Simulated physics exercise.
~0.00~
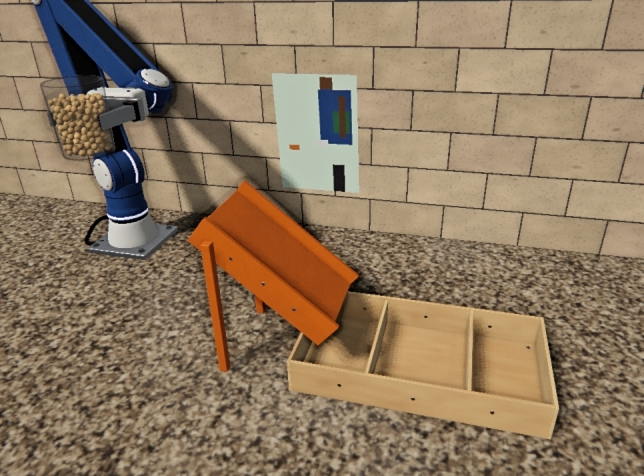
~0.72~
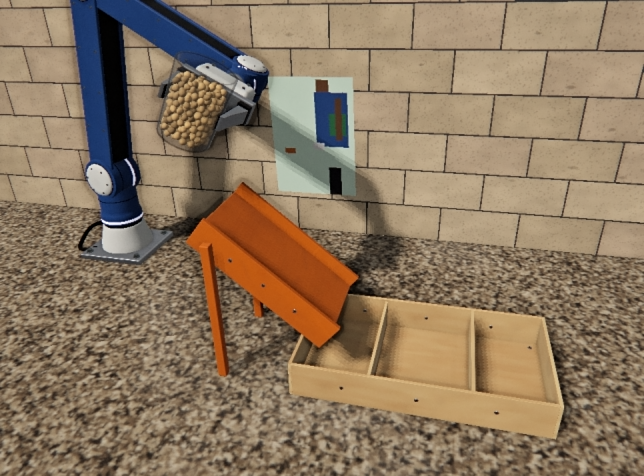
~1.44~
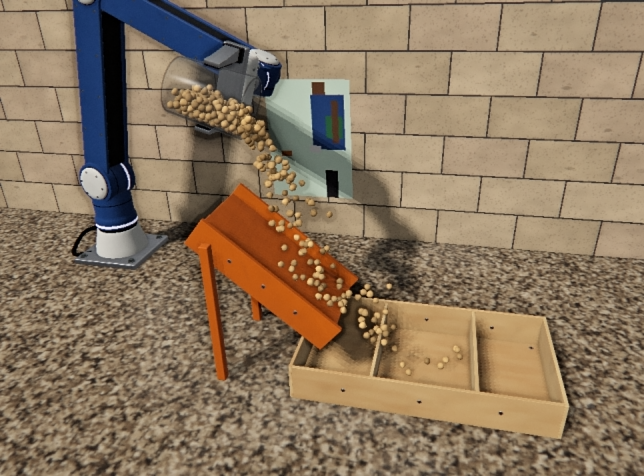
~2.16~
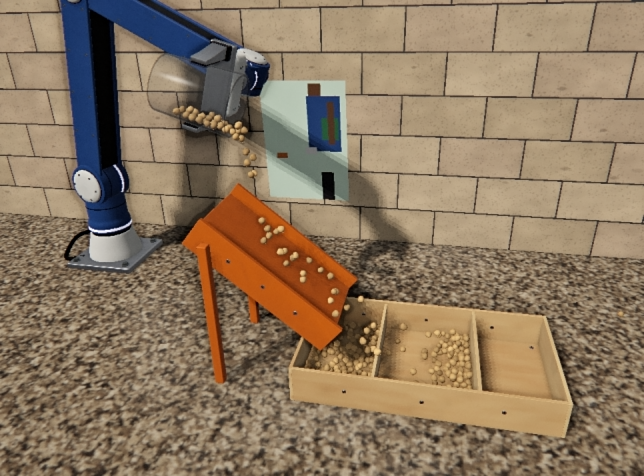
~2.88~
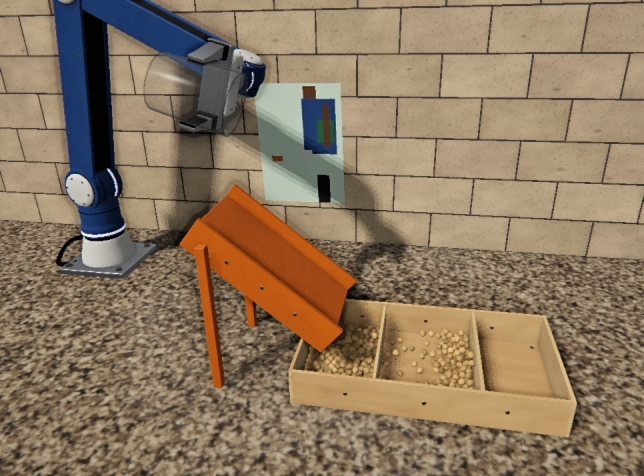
A blue robot arm holding a clear beaker of dried chickpeas stands at the left of a speckled stone counter, seen from slightly above against a pale brick wall with a coloured poster. Before it, a sloping orange chute leads down to a light wooden box divided into three parts. The arm swings the beaker right and tips it over the chute. Chickpeas pour out, roll down the slope and scatter into the box. The stream thins until the beaker is empty, leaving chickpeas in the left and middle parts, with the right part looking empty.
